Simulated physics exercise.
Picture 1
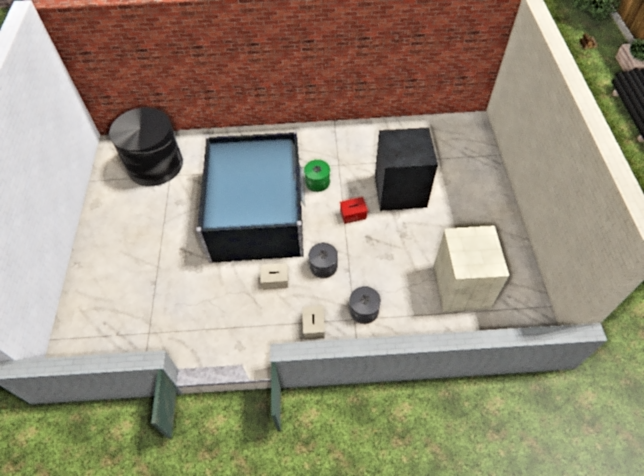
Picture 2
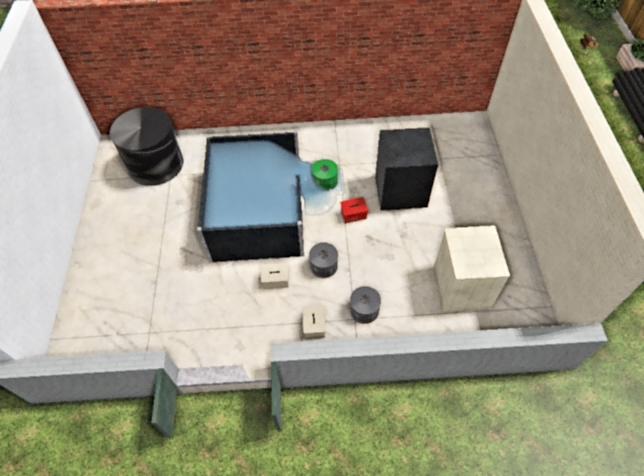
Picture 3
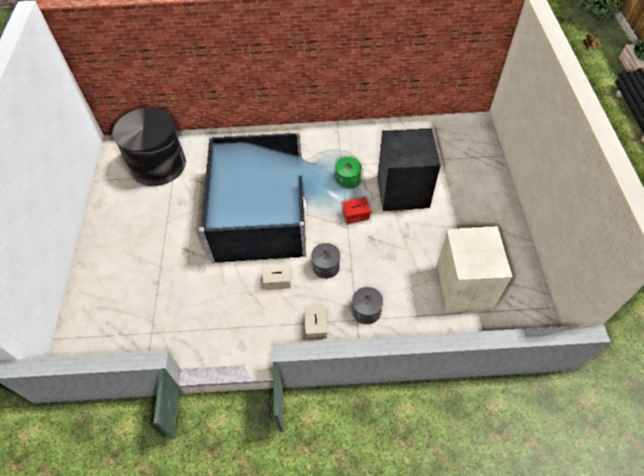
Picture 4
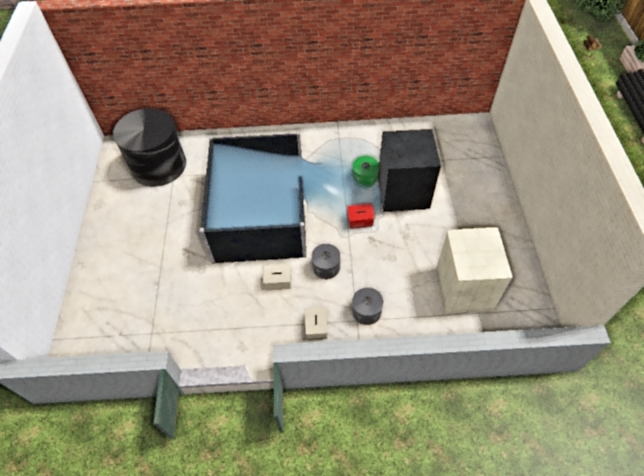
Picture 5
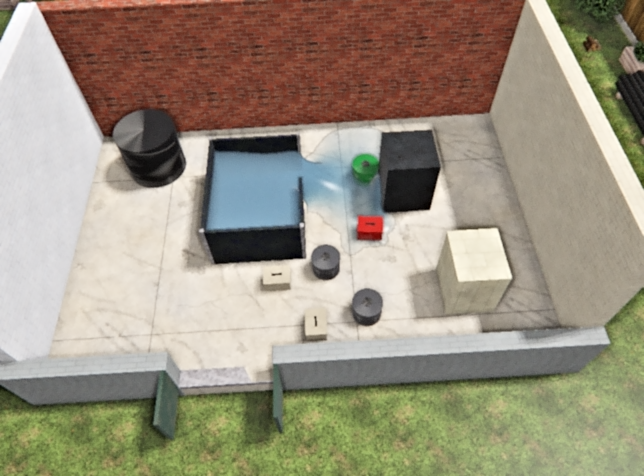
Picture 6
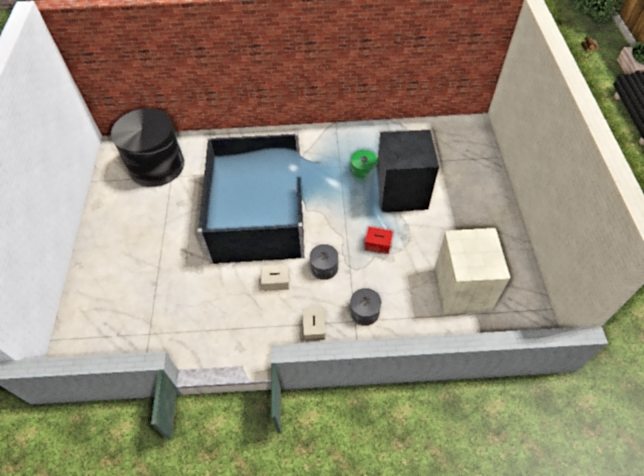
At first, blue water sits in a dark open-topped tank inside a walled yard, with small tubs and boxes resting nearby. Water then pours out through the tank's right side, pushing the green tub right toward a black block. As the water spreads, the red box slides right and toward the viewer.
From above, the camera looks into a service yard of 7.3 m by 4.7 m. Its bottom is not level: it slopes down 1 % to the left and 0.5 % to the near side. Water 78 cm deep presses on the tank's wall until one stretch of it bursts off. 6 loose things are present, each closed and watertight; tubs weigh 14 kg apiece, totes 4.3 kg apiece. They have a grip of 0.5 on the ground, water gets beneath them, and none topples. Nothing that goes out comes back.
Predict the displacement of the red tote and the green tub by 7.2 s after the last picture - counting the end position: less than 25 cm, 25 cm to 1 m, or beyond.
Outcome: The red tote is taken well away; the green tub is taken well away.
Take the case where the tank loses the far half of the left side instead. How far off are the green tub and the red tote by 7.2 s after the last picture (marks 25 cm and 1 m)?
With that failure, the green tub keeps its spot, and the red tote keeps its spot.
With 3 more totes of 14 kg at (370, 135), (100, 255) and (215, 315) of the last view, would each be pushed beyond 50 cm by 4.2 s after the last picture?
First beyond, then within, then within.
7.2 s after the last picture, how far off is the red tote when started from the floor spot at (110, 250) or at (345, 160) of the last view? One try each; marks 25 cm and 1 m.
Respectively: It rests almost unmoved; it is shoved a long way.
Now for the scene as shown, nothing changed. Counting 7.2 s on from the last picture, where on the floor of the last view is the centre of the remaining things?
They average out to somewhere around (266, 306).
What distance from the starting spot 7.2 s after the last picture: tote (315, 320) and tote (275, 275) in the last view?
Respectively: 250 cm / 120 cm.
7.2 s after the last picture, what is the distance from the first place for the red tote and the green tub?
My guess is some 200 and 300 cm, respectively.
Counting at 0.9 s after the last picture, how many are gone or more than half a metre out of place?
2 of them.
Then, 0.9 s after the last picture the red tote is near (432, 330), 2.4 m from its start, aground; the green tub is near (414, 109), 2.2 m from its start, afloat; 0 of 6 are out; 1 afloat.
Then, 2.8 s after the last picture the red tote is near (552, 321), 3.3 m from its start, afloat; the green tub is near (497, 207), 3.0 m from its start, aground; 0 of 6 are out; 1 afloat.
Then, 4.8 s after the last picture the red tote is near (527, 312), 3.0 m from its start, afloat; the green tub is near (527, 279), 3.7 m from its start, afloat; 0 of 6 are out; 2 afloat.
Then, 7.2 s after the last picture the red tote is near (344, 324), 2.1 m from its start, afloat; the green tub is near (433, 323), 3.2 m from its start, aground; 0 of 6 are out; 1 afloat.
